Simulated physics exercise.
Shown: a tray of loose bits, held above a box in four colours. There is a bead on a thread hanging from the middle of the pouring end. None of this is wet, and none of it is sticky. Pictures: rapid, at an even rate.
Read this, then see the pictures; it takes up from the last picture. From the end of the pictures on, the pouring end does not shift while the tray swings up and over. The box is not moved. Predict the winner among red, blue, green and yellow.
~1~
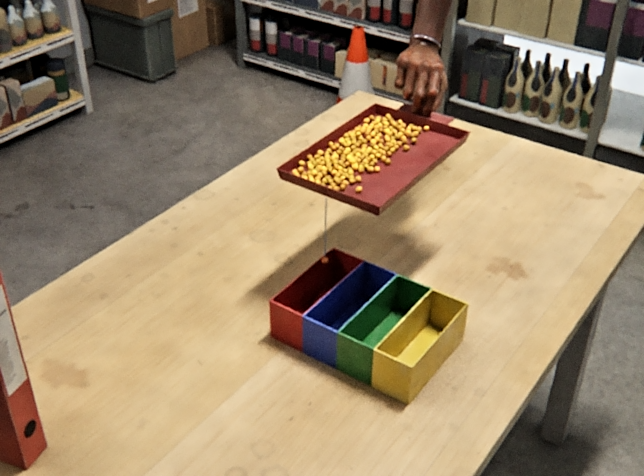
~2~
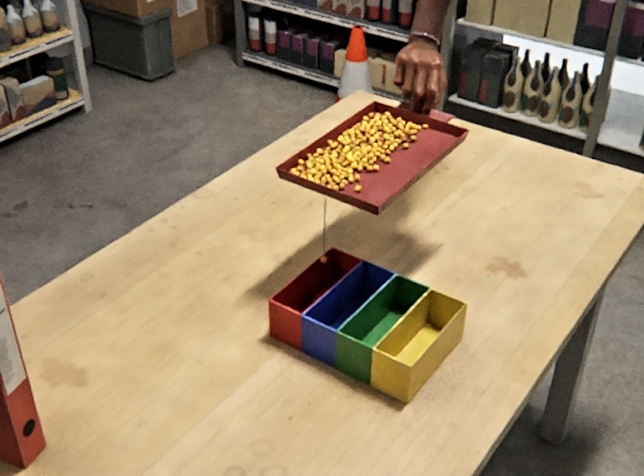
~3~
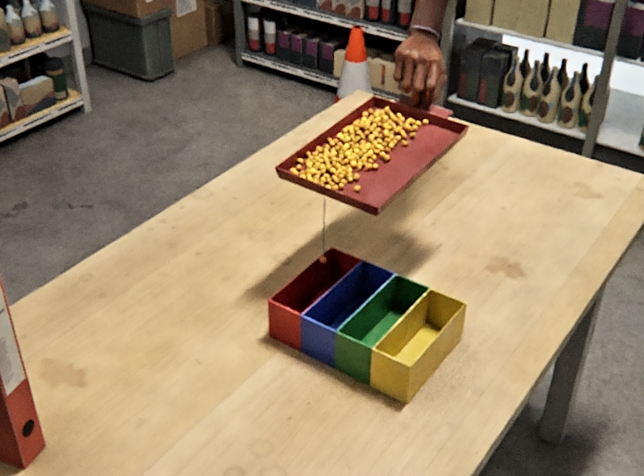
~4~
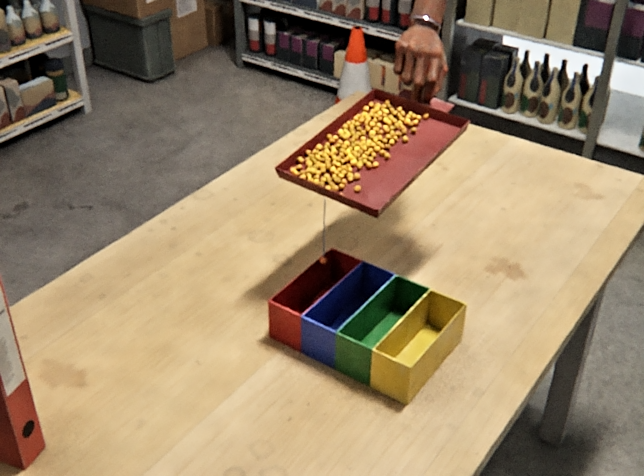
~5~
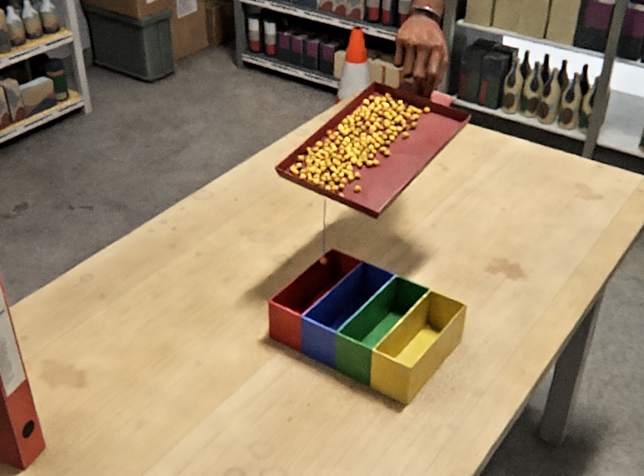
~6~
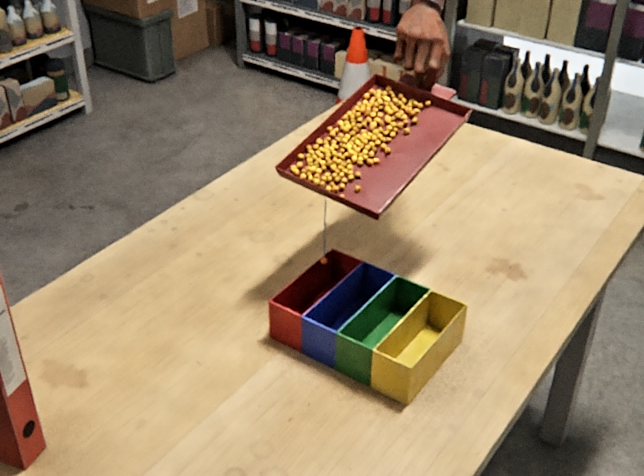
I would say blue.
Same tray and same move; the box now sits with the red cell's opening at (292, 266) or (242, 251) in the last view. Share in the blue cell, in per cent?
You'd get 20 in a hundred the first time and 0 in a hundred the second.
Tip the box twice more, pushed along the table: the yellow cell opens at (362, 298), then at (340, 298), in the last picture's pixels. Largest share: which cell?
Attempt 1 - the yellow cell; attempt 2 - the yellow one.
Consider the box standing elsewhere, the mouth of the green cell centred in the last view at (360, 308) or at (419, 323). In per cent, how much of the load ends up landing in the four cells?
About 100 in a hundred, then about 90 in a hundred.
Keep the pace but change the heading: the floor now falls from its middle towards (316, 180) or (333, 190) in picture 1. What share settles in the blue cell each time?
About 0 % and 20 %.
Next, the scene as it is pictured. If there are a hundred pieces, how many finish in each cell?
The red cell holds about 20 %, the blue cell about 70 %, the green cell about 10 % and the yellow cell about 0 %.
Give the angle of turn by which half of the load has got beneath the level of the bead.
95° or so.
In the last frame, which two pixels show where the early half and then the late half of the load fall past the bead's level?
Roughly (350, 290) first, then roughly (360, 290).
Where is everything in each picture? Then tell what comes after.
The first frame shows corners of the pouring end at (280, 168) and (379, 205), level; middle of the load at (354, 153), puffed corn balls; bead on its thread at (325, 260); red cell at (287, 323); blue cell at (320, 339); green cell at (355, 356); yellow cell at (392, 373).
The second frame shows corners of the pouring end at (279, 167) and (378, 204), level; middle of the load at (353, 151).
The third frame shows corners of the pouring end at (278, 167) and (377, 205), tipped barely, lowest at the right corner; middle of the load at (353, 149).
The fourth frame shows corners of the pouring end at (278, 167) and (377, 207), tipped a little, lowest at the right corner; middle of the load at (353, 146).
The fifth frame shows corners of the pouring end at (278, 167) and (377, 209), tipped a little, lowest at the right corner; middle of the load at (353, 143).
The sixth frame shows corners of the pouring end at (279, 167) and (378, 211), tipped a little, lowest at the right corner; middle of the load at (354, 140); red cell at (286, 323); blue cell at (319, 339); green cell at (354, 356); yellow cell at (391, 374).
Soon after the last picture, tray tipped steeply; nearly all on the tray; a stray few falling or outside the box.
A little later, tray tipped right over; about half on the tray; about a quarter in the blue cell; a small part in the green cell; a small part in the red cell; about a quarter falling or outside the box.
Later still, tray tipped past a quarter turn; about two thirds in the blue cell; about a quarter in the red cell; a small part in the green cell; a stray few in the yellow cell.
At rest, tray tipped past a quarter turn; about two thirds in the blue cell; about a quarter in the red cell; a small part in the green cell; a stray few in the yellow cell.
